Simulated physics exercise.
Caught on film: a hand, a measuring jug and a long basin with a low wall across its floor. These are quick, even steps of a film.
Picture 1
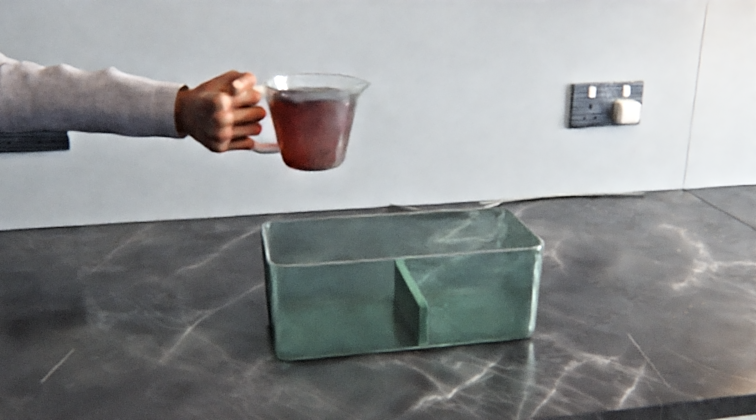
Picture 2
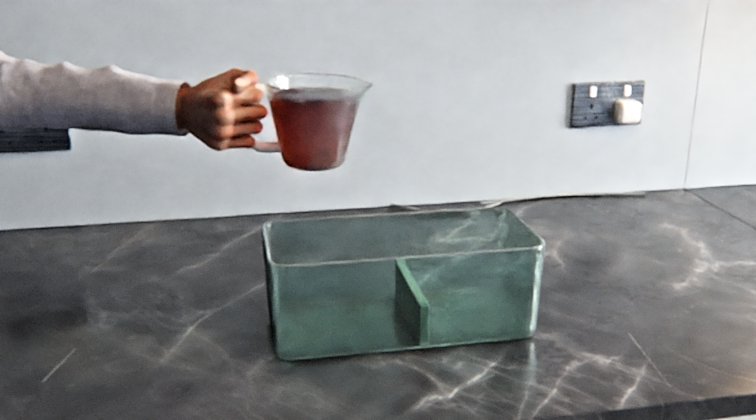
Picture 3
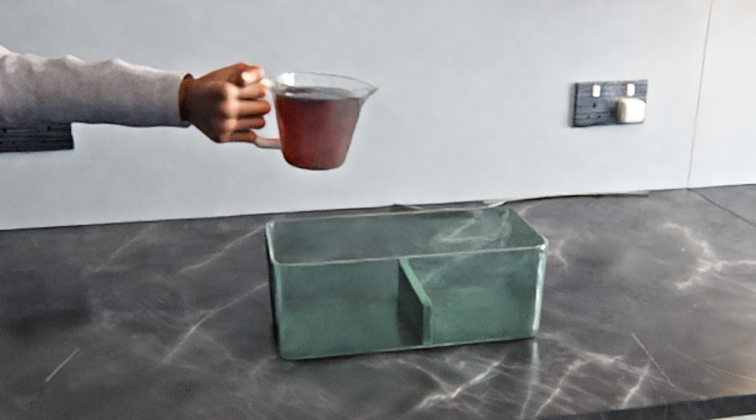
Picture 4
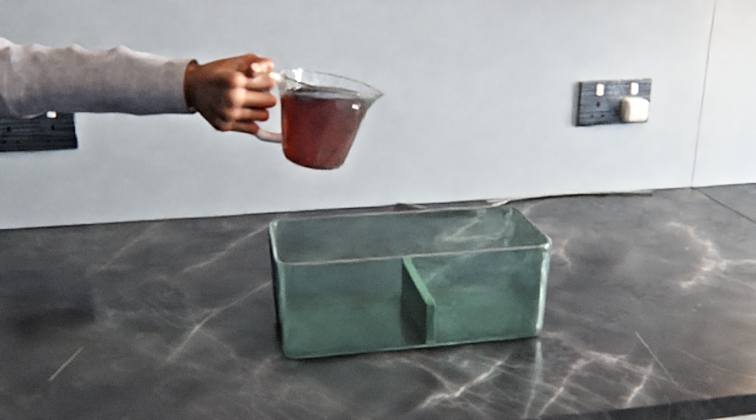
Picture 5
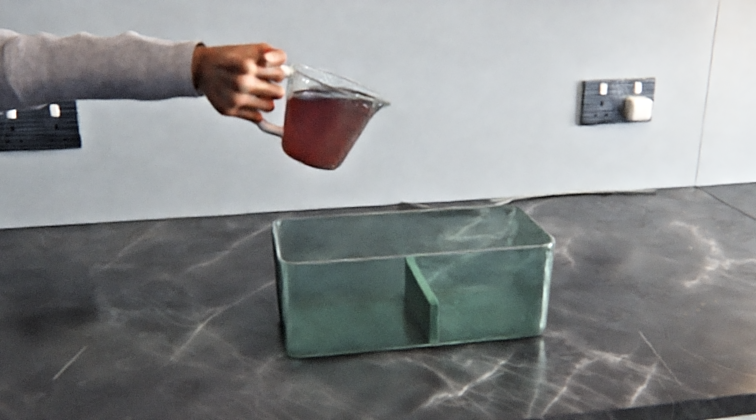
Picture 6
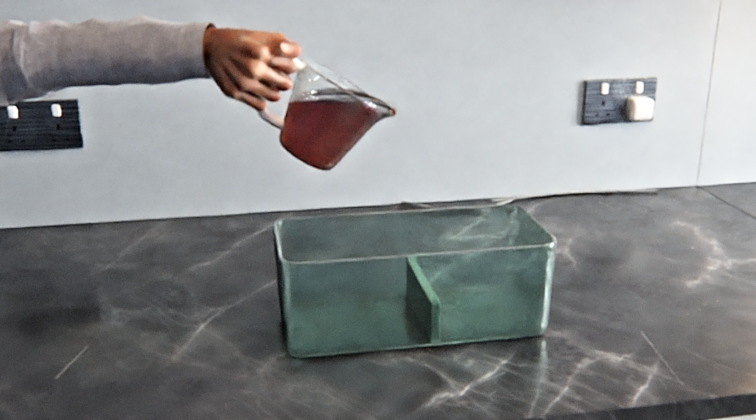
A hand holds a clear measuring jug of dark red liquid upright above a long green-tinted glass basin with a low wall across its floor. After staying nearly level at first, the jug tilts steadily to the right as the hand turns it, the liquid's surface nearing the spout.
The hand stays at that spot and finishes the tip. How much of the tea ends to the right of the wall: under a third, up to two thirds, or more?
In the end from a third to two thirds is right of the wall.
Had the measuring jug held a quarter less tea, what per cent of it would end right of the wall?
About 35 per cent.
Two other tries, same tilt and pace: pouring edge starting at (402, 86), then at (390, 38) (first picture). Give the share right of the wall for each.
The first gives 95 %, the second 90 %.
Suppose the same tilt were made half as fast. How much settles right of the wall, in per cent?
Roughly 75 in a hundred.
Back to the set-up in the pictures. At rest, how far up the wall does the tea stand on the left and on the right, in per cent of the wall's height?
The left part 20 per cent, the right part 20.
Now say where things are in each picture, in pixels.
Tilt 0°; pouring edge (371, 82); surface from (268, 96) to (356, 93); the long basin's rim runs from (265, 245) to (525, 227); the wall's top is at (410, 283), in the first picture.
Tilt 1°; pouring edge (373, 83); surface from (270, 95) to (358, 93), in the second picture.
Tilt 6°; pouring edge (378, 87); surface from (275, 93) to (362, 94), in the third picture.
Tilt 12°; pouring edge (385, 93); surface from (282, 92) to (370, 96), in the fourth picture.
Tilt 21°; pouring edge (391, 102); surface from (289, 94) to (381, 98), in the fifth picture.
Tilt 31°; pouring edge (394, 114); surface from (291, 101) to (387, 107); 2 per cent is over the edge, in the sixth picture.
A moment on, the tilt is 90° and 41 per cent is still to pour, 1 is left of the wall and 24 right of it.
Next, the tilt is 101° and 5 per cent is still to pour, 32 is left of the wall and 53 right of it.
Then the tilt is 101° and 0 per cent is still to pour, 45 is left of the wall and 54 right of it.
Later the tilt is 101° and 0 per cent is still to pour, 46 is left of the wall and 54 right of it.
In the end 46 per cent lies left of the wall, 54 right of it and 1 outside.
